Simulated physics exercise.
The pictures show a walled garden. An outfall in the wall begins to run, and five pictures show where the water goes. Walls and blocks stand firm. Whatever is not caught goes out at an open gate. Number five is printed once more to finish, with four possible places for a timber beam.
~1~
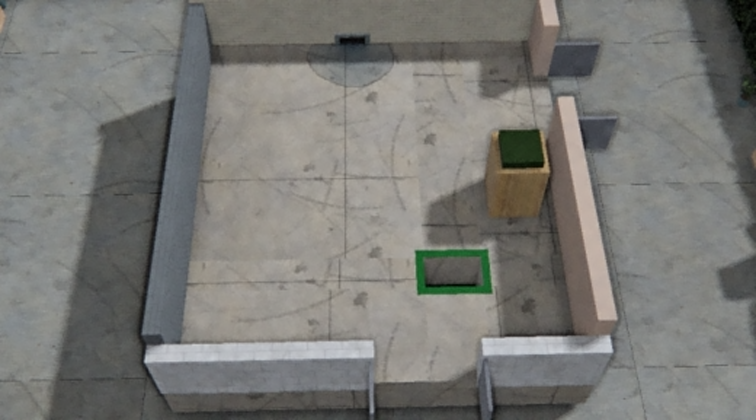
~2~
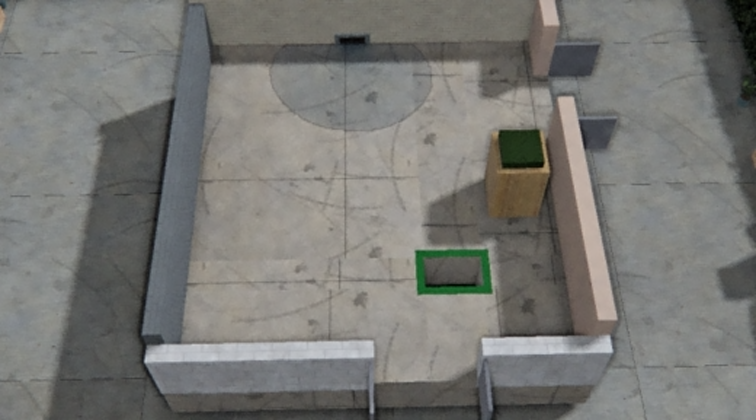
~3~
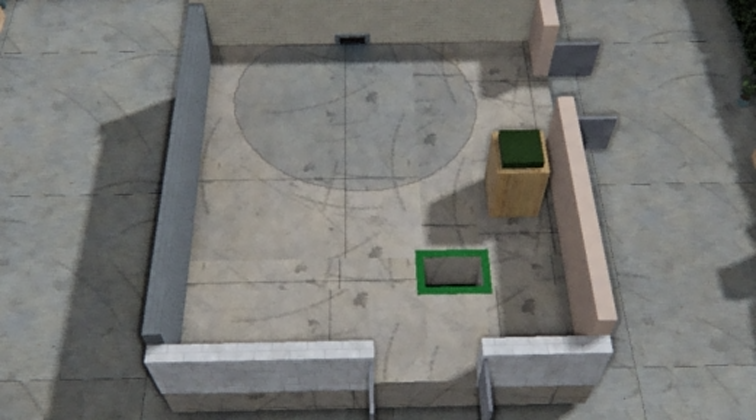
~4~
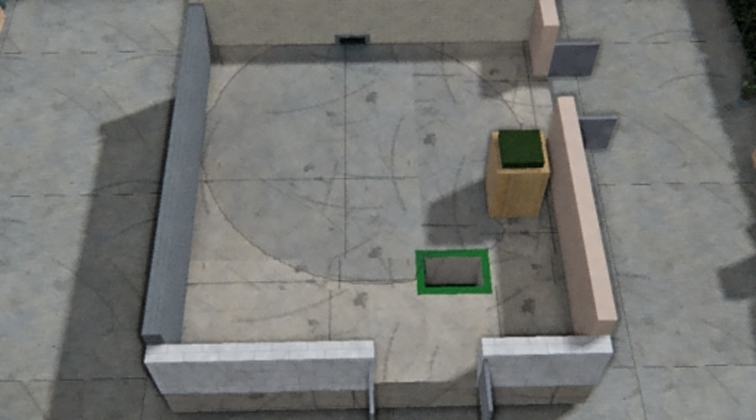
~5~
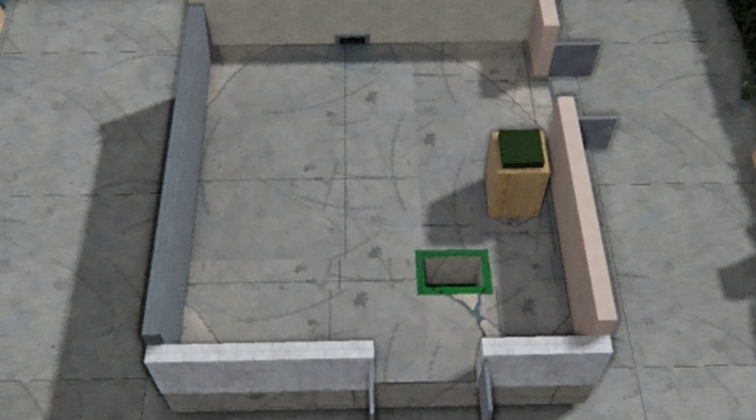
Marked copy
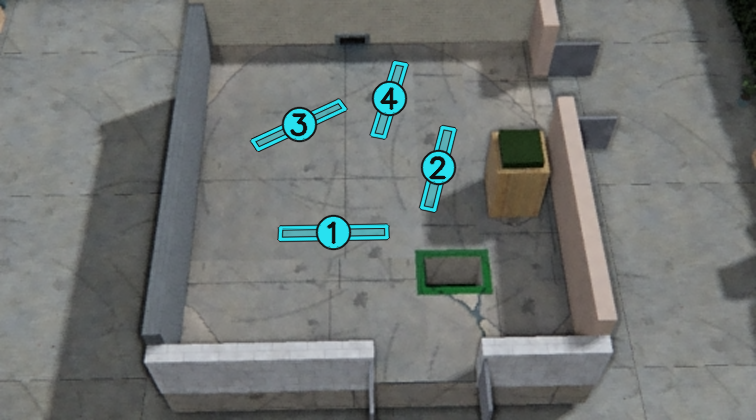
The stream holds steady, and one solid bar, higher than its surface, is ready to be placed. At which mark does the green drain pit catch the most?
It is 1.
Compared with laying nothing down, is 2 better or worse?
It is worse.
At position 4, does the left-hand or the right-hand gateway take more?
More leaves on the left.
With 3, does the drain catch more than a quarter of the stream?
Yes, it does.
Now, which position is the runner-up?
The answer is 3.
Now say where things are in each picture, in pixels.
The first frame shows outfall at (353, 39); green drain pit at (453, 272); open gate at (425, 365); open gate at (539, 110); 3 % of the ground under water, visible out to (356, 82); green drain pit still dry.
In the second frame, 13 % of the ground under water, visible out to (353, 127); green drain pit still dry.
In the third frame, 29 % of the ground under water, visible out to (326, 185); green drain pit still dry.
In the fourth frame, 54 % of the ground under water, visible out to (395, 276); green drain pit still dry.
In the fifth frame, 80 % of the ground under water, visible out to (567, 299); green drain pit taking water.
In cyan, 1 from (280, 233) to (386, 231); 2 from (428, 208) to (448, 128); 3 from (255, 145) to (341, 105); 4 from (378, 135) to (400, 63).
With 1, about 46 % of the stream goes into the green drain pit, about 54 % out by the gates.
With 2, about 23 % of the stream goes into the green drain pit, about 77 % out by the gates.
With 3, about 35 % of the stream goes into the green drain pit, about 65 % out by the gates.
With 4, about 26 % of the stream goes into the green drain pit, about 73 % out by the gates.
